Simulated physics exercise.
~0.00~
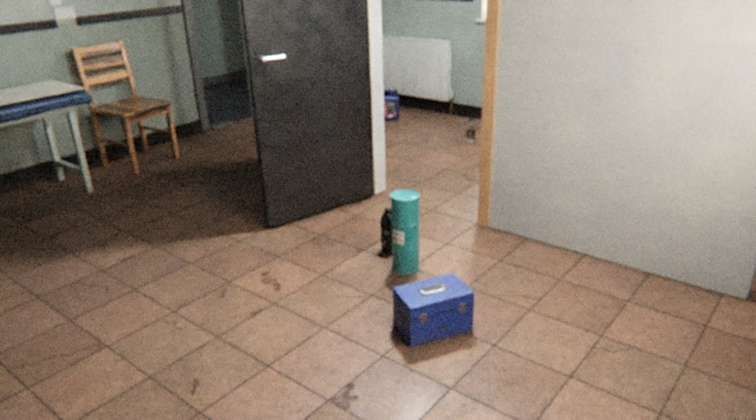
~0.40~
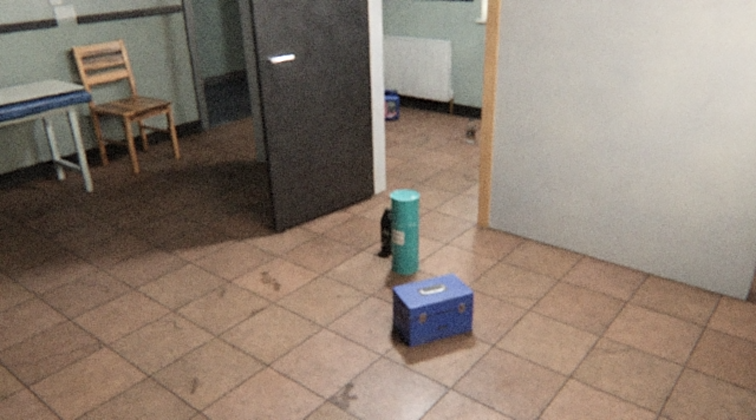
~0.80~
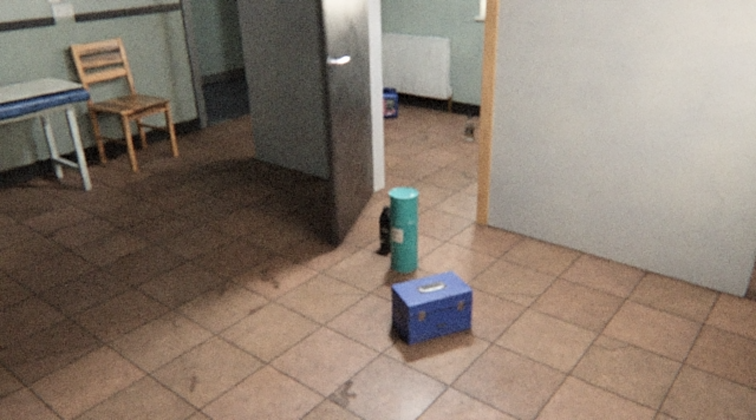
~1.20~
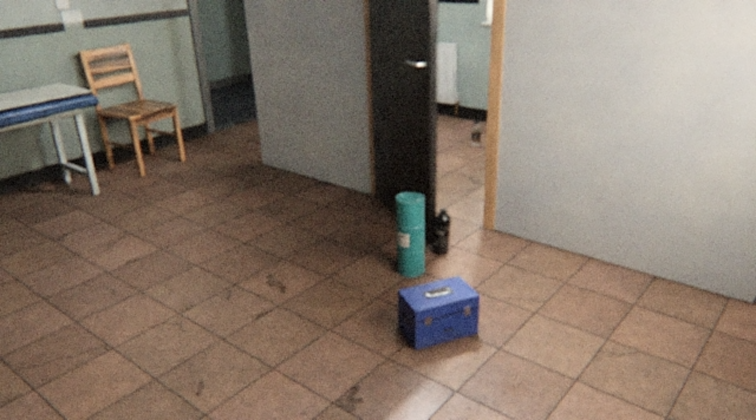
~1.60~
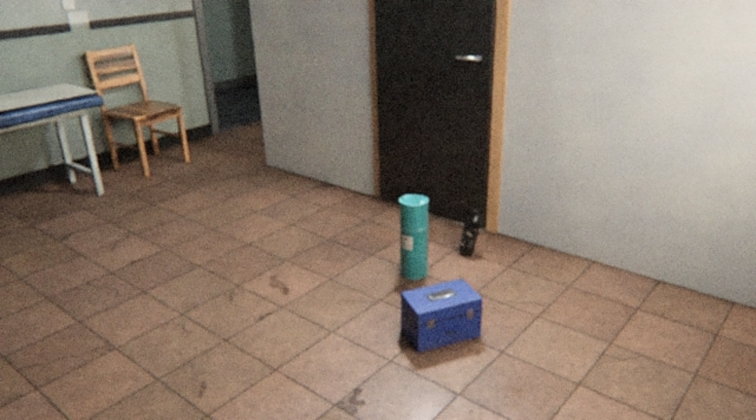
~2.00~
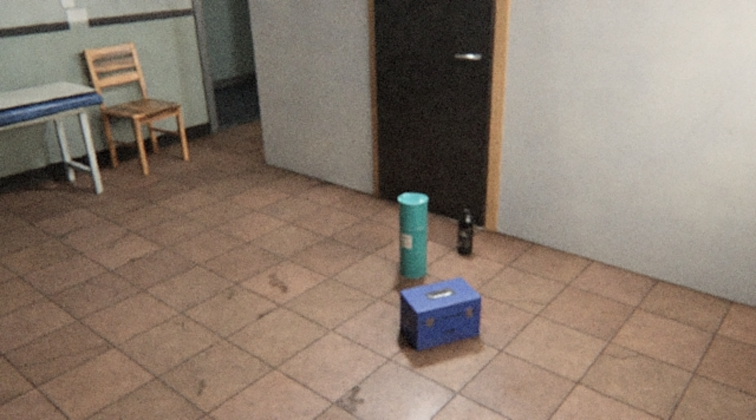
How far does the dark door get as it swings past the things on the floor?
It closes all the way into its frame, and the black bottle ends up standing further to the right.
